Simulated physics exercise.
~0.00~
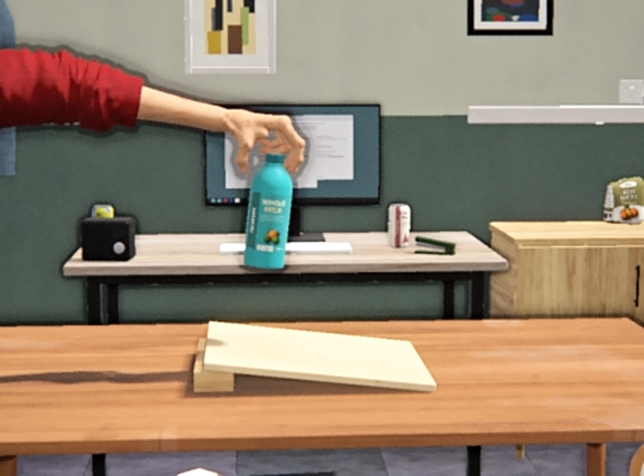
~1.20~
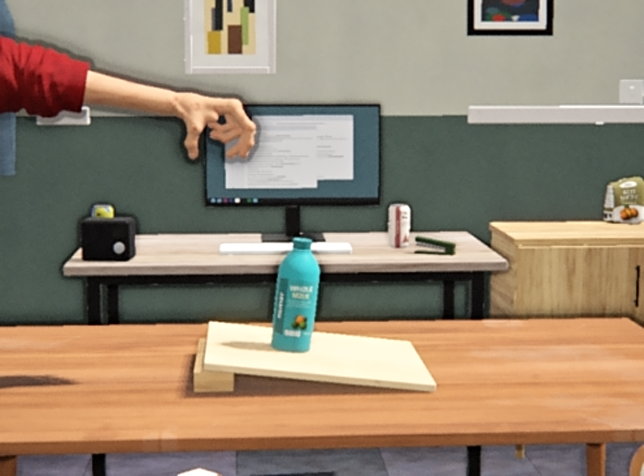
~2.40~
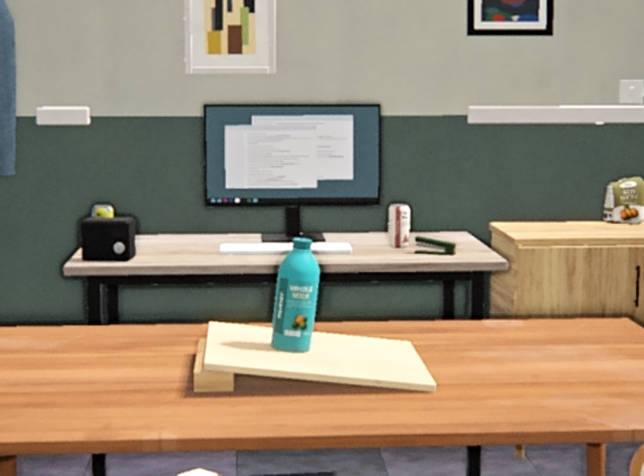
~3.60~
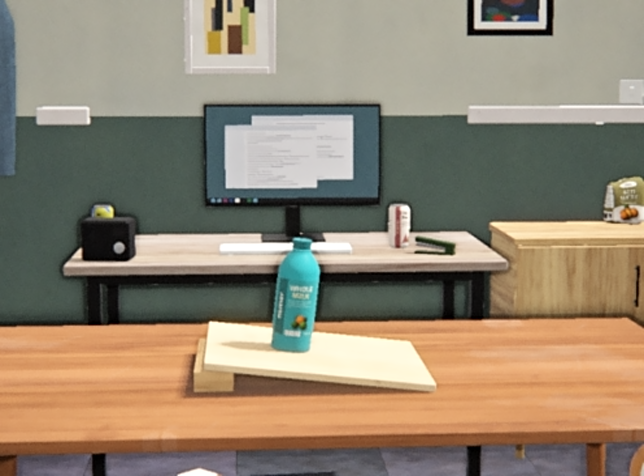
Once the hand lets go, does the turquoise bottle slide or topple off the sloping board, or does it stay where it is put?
The turquoise bottle stays where it is put, standing on the sloping board.
